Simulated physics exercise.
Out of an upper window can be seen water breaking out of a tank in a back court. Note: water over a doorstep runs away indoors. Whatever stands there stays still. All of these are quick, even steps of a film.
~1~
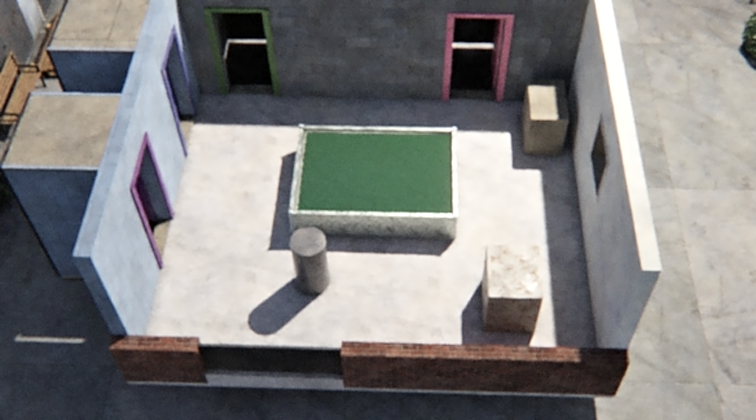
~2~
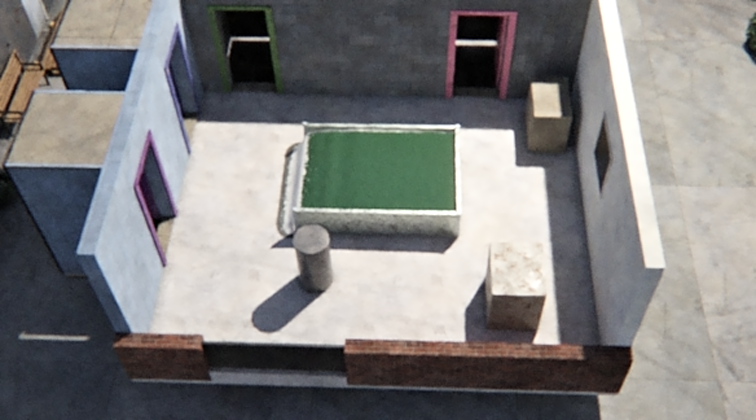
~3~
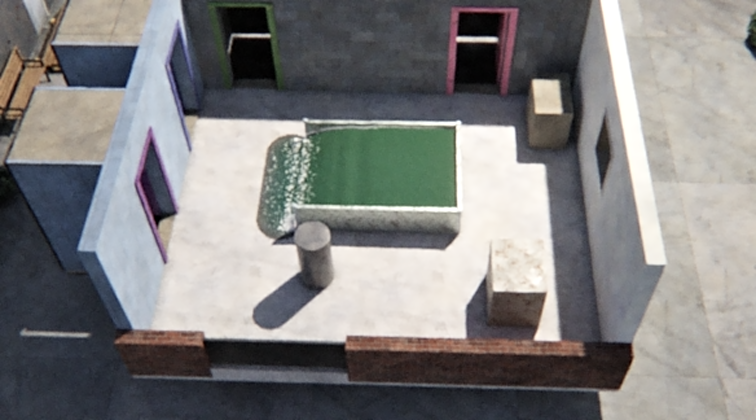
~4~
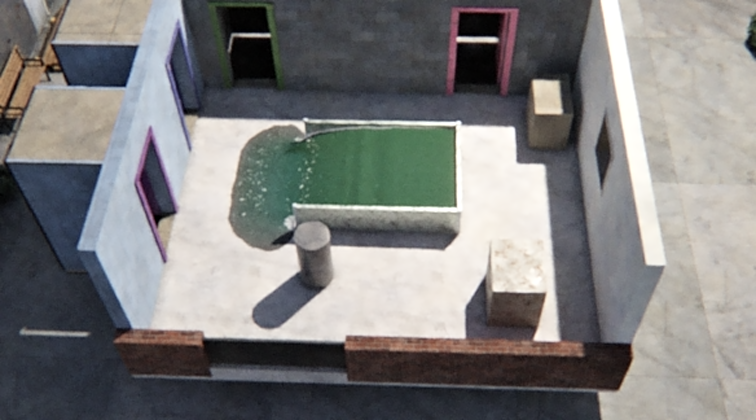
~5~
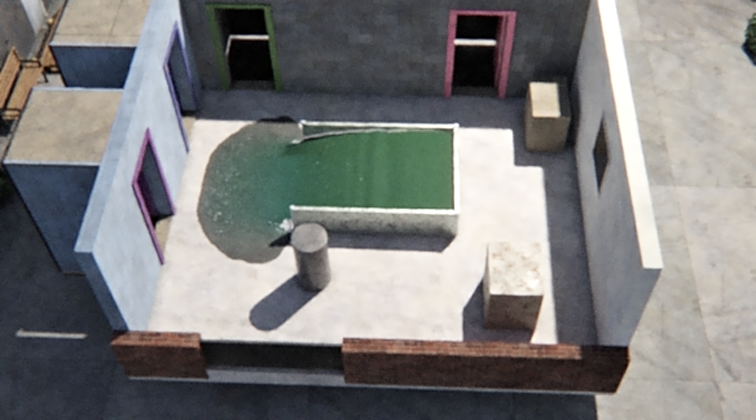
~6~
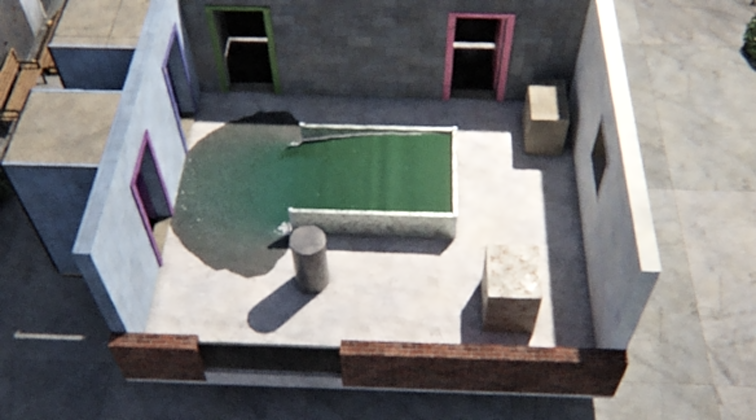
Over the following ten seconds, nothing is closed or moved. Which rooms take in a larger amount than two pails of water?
One by one: I expect the blue door to let through too much, I expect the purple door to let through too much, I expect the pink door to let through an acceptable amount, I expect the green door to let through too much.
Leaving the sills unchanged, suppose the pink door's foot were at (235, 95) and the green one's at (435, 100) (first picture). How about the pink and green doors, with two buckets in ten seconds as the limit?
Pink is flooded, green is not flooded.
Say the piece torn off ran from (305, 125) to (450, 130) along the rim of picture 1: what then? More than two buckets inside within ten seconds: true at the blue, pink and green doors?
Going door by door: The blue one gets too much, the pink one gets too much, and the green one gets too much.
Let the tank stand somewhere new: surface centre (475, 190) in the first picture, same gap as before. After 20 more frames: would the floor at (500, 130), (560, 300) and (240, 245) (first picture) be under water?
Spared, spared, hit.
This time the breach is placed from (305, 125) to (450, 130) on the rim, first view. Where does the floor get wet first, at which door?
It's the pink door.
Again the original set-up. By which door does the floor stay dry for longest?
Result: The one in pink.
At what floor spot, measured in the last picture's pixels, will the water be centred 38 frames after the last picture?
(308, 218).
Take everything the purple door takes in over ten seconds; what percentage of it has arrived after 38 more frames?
Roughly 95 percent.
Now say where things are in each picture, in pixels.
In the first frame, the open tank at (375, 172) is whole and still.
In the second frame, the front is at (285, 232), out from the gap at (303, 181).
In the third frame, the front is at (271, 234), out from the gap at (305, 179).
In the fourth frame, the front is at (249, 239), out from the gap at (305, 179).
In the fifth frame, the front is at (209, 231), out from the gap at (302, 182).
In the sixth frame, water pours out at (301, 184) and has run to (173, 215).
A moment on, water covers 25 % of the floor; the blue door under two buckets in, the purple door over two buckets in, the pink door not reached, the green door not reached.
Next, water covers 30 % of the floor; the blue door over two buckets in, the purple door far over two buckets in, the pink door not reached, the green door under two buckets in.
Then, water covers 40 % of the floor; the blue door far over two buckets in, the purple door far over two buckets in, the pink door not reached, the green door over two buckets in.
Later, water covers 75 % of the floor; the blue door far over two buckets in, the purple door far over two buckets in, the pink door wet at the sill, nothing in, the green door far over two buckets in.
In the end, water covers 95 % of the floor; the blue door far over two buckets in, the purple door far over two buckets in, the pink door under two buckets in, the green door far over two buckets in.
